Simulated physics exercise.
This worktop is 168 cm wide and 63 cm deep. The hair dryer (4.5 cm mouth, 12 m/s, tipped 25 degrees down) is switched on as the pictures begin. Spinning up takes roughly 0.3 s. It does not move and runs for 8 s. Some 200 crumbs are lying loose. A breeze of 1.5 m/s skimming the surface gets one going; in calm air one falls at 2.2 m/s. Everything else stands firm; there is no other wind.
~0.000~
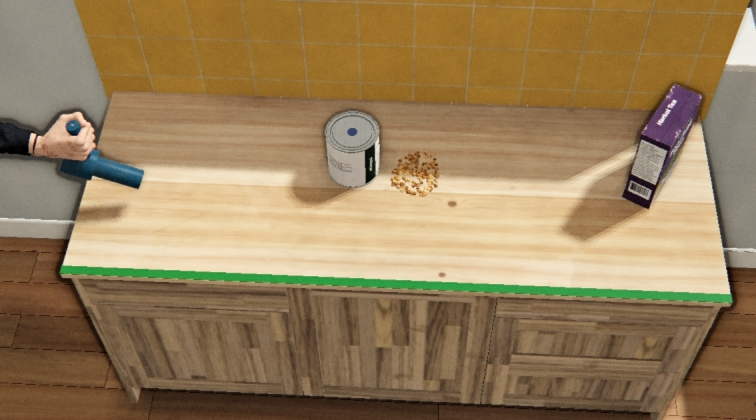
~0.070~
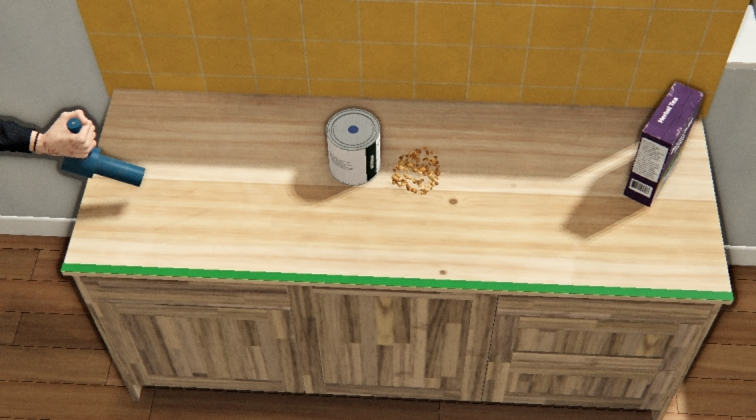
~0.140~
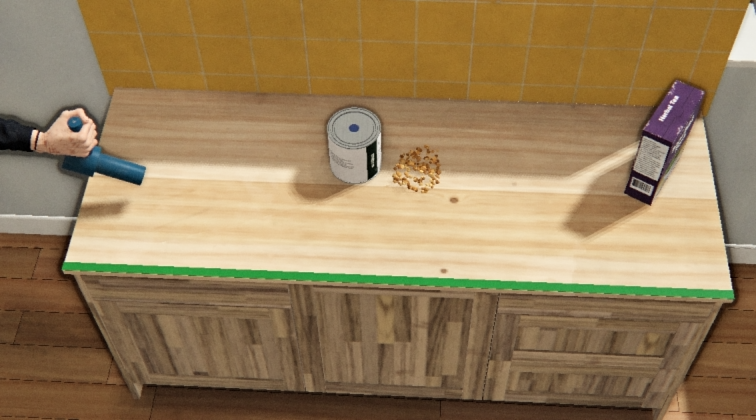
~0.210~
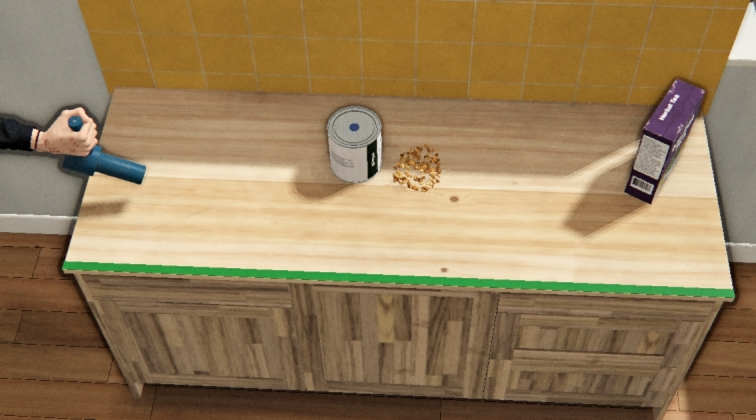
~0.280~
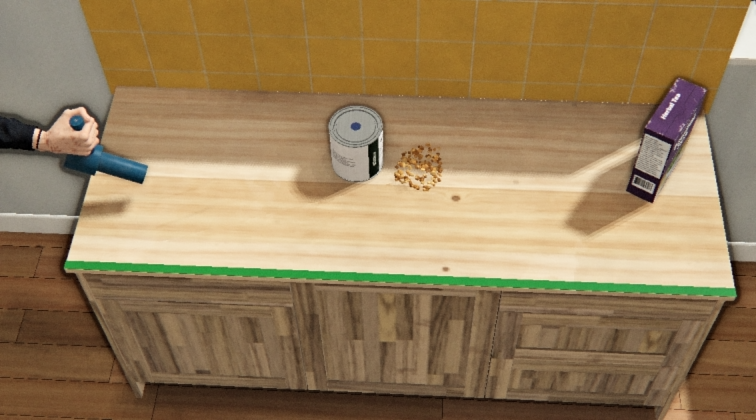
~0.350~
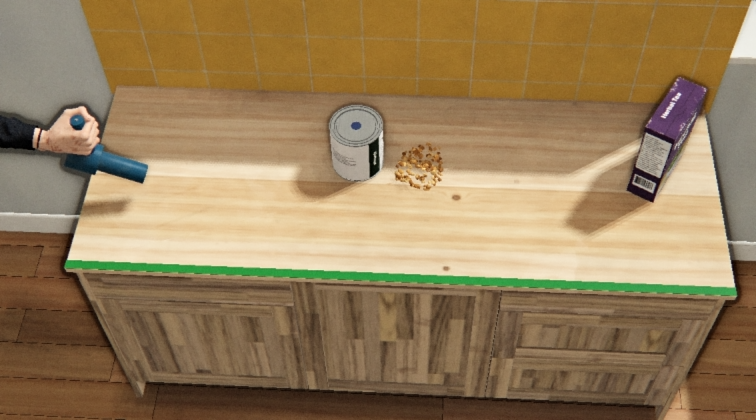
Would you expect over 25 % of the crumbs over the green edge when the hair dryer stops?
More than a quarter over the green edge: No.
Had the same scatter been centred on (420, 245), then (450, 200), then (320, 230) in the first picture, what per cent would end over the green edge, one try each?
In that order: 40 %, 0 %, 60 %.
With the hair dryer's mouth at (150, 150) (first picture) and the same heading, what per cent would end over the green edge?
It would be near 0 %.
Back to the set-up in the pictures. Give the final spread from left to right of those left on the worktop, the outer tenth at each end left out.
About 70 cm.
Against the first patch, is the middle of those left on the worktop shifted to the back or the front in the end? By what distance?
To the back, by about 5 cm.
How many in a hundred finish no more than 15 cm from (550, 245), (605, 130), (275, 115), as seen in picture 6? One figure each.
In turn about 0 %, 15 %, 0 %.
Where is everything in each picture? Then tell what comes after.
In the first picture, the middle of the crumbs is near (417, 175), none has stirred yet and the mouth of the hair dryer is at (141, 180).
In the second picture, the middle of the crumbs is near (418, 171), none has stirred yet and the green edge is centred on (392, 286).
In the third picture, the middle of the crumbs is near (419, 169), none has stirred yet, the top of a tin is at (354, 128) and the top of a carton is at (675, 110).
In the fourth picture, the middle of the crumbs is near (419, 168) and none has stirred yet.
In the fifth picture, the middle of the crumbs is near (420, 167) and none has stirred yet.
In the sixth picture, the middle of the crumbs is near (421, 167) and none has stirred yet.
After 1.6 s the count stands so, 0 % are over the green edge; the middle of those still in play is near (426, 162).
After 2.6 s the count stands so, 0 % are over the green edge; the middle of those still in play is near (429, 157).
After 4.4 s the count stands so, 0 % are over the green edge; the middle of those still in play is near (429, 157).
After 8.0 s, at the end, 0 % are over the green edge; the middle of those still in play is near (431, 156).
